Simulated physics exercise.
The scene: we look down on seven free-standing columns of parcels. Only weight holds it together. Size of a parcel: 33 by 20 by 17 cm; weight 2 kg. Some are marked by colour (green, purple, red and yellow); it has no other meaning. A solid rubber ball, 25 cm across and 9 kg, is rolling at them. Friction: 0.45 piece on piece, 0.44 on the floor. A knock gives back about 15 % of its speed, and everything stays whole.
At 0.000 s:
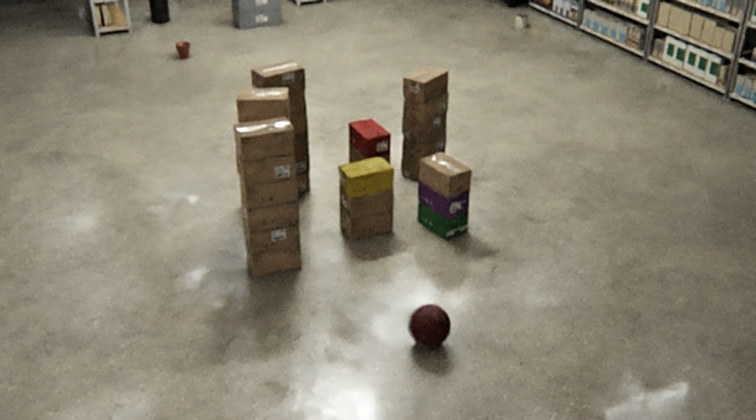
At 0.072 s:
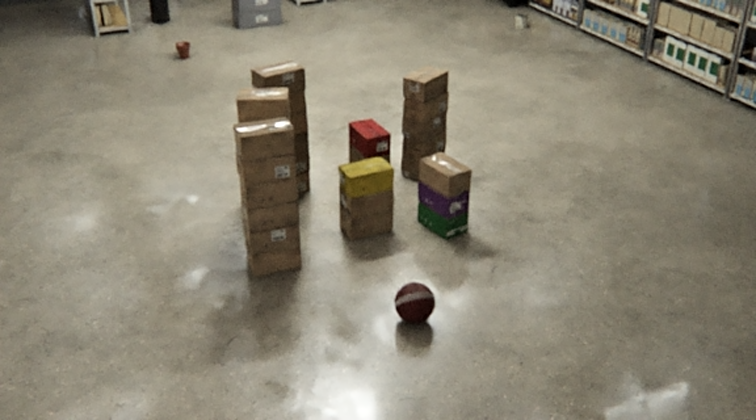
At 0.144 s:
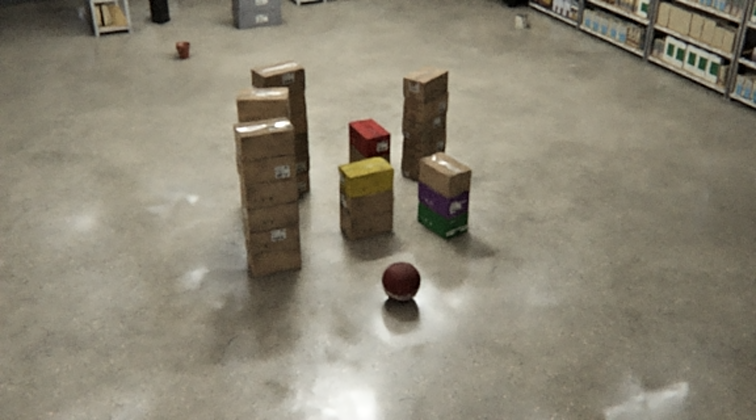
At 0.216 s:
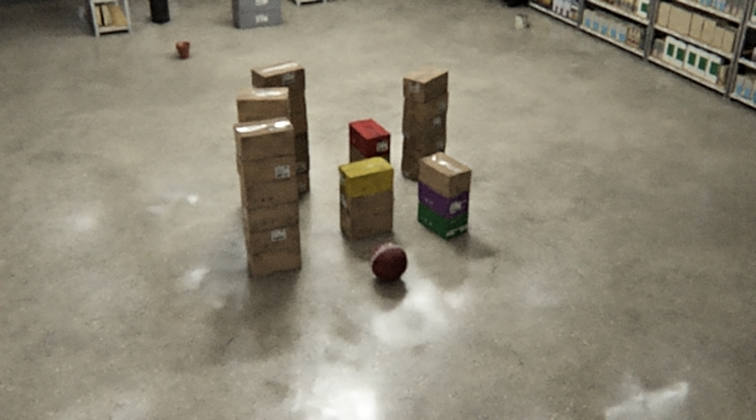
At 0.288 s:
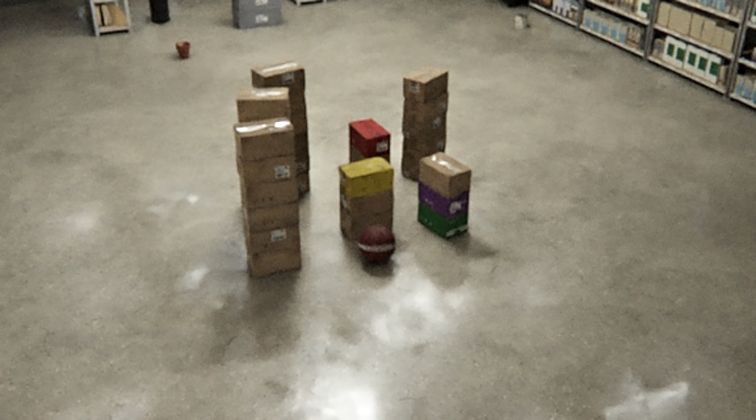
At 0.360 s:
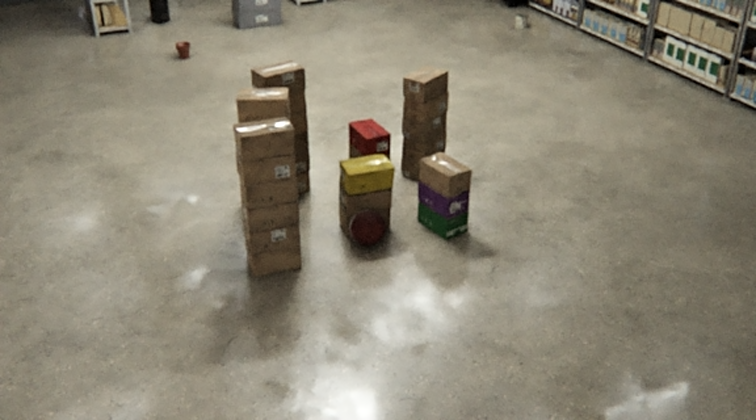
A dark red ball rolled across the concrete floor toward several stacks of boxes, drifting left as it went, and bumped into the short stack with the yellow box on top, which tilted slightly.
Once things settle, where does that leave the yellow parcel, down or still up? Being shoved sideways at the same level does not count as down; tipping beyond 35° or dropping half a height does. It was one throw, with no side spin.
In the end the yellow parcel falls.
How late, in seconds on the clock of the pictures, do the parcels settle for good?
Near 3.0 s.
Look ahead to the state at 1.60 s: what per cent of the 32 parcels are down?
5 per cent by then.
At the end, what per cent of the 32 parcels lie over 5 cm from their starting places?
It is 25 per cent.
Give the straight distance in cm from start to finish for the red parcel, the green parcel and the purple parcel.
Moved: Red 10, green 0, purple 0.
By 0.52 s, ball still moving; 2 of the 32 parcels down; yellow parcel tilted 54°.
By 0.72 s, ball still moving; 1 of the 32 parcels down; yellow parcel on its side; red parcel moved 53 mm.
By 1.60 s, ball still moving; 2 of the 32 parcels down; yellow parcel on its side; red parcel moved 7 cm.
When it is over (3.0 s), ball at rest; 2 of the 32 parcels down; yellow parcel on its side; red parcel moved 7 cm; purple parcel unmoved. In pixels of the last frame, middles, yellow parcel near (371, 204), red parcel near (371, 135).
